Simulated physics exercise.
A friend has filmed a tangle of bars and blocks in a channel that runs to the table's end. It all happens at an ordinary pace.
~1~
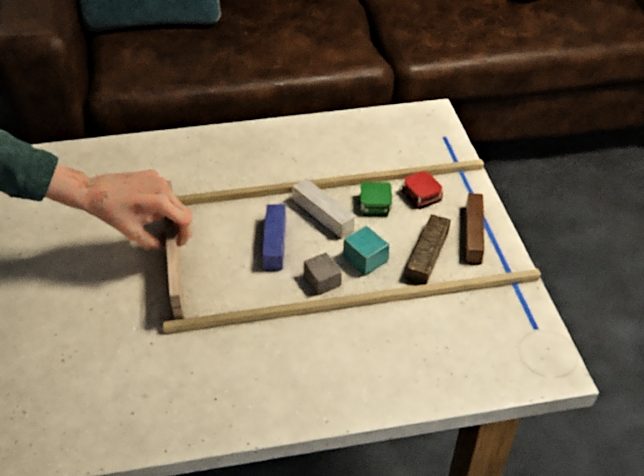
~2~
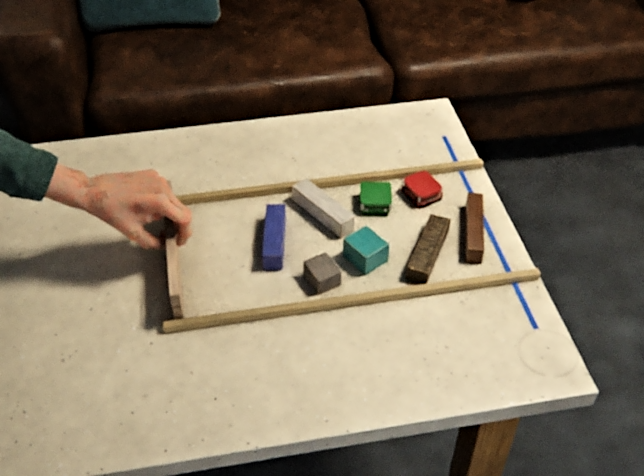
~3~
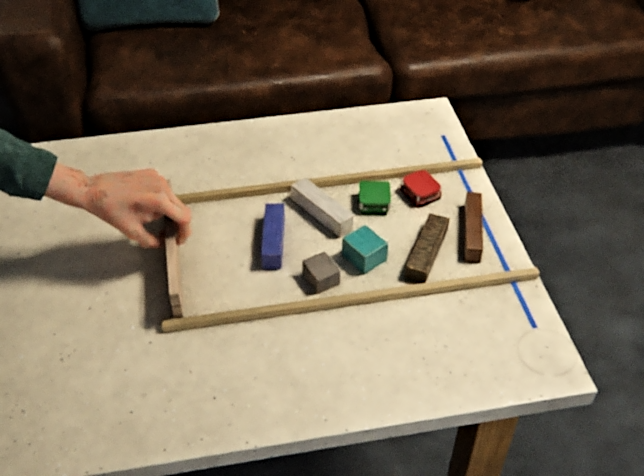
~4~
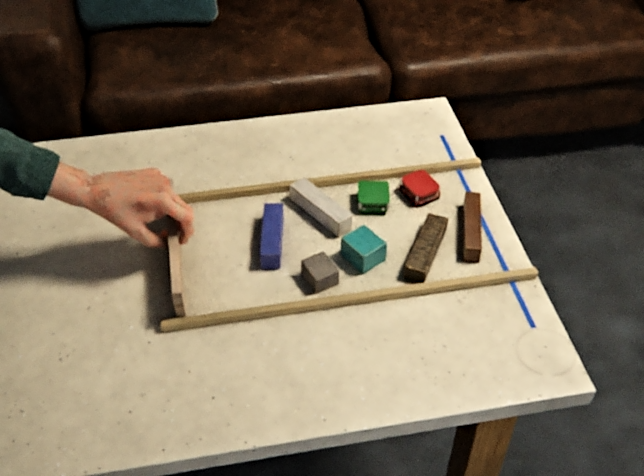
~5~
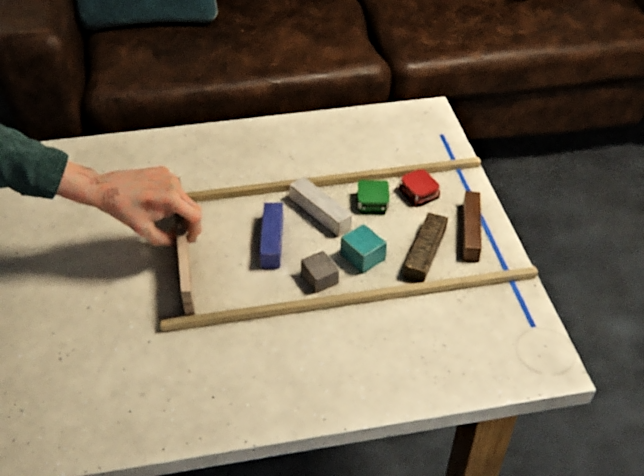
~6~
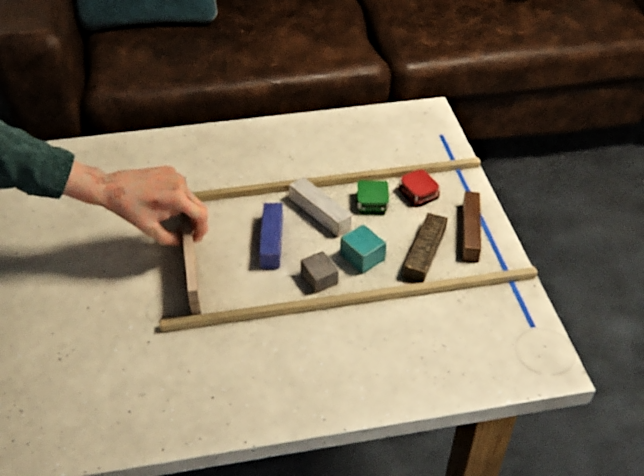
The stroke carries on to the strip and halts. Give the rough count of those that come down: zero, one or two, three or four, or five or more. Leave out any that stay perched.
As it turns out, the number that fall off is five or more.
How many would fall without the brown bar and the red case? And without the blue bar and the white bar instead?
It would be 4 and 3.
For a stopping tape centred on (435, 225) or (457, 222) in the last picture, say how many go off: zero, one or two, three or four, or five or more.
For each place: One or two; three or four.
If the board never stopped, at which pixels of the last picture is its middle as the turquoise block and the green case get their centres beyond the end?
Its middle is around (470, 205) and around (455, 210).
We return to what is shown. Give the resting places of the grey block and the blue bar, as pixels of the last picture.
Near (512, 248) and (489, 206).
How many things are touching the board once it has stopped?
2 of them.
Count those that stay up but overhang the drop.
Overhanging: 0.
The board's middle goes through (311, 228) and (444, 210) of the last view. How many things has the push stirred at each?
The counts are 3 and 8.
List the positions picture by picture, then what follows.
Brown bar (475, 227); red case (423, 190); black bar (429, 248); board (173, 247); tape (485, 221), in the first frame.
Red case (422, 190); turquoise block (366, 250), in the second frame.
Black bar (428, 247); blue bar (273, 236), in the third frame.
Brown bar (472, 226); board (175, 246), in the fourth frame.
Red case (420, 188); green case (373, 198), in the fifth frame.
Brown bar (472, 226); red case (419, 189); black bar (426, 247); board (189, 243); tape (482, 219), in the sixth frame.
Early on, none off yet; brown bar at rest near (472, 226); red case at rest near (419, 189); black bar at rest near (426, 247).
A while later, none off yet; brown bar moving near (480, 225); red case travelled about its own width near (455, 184); black bar travelled a little near (465, 244).
Finally, the number that fall off is five or more; lost, white bar, turquoise block, green case, black bar, red case and brown bar.
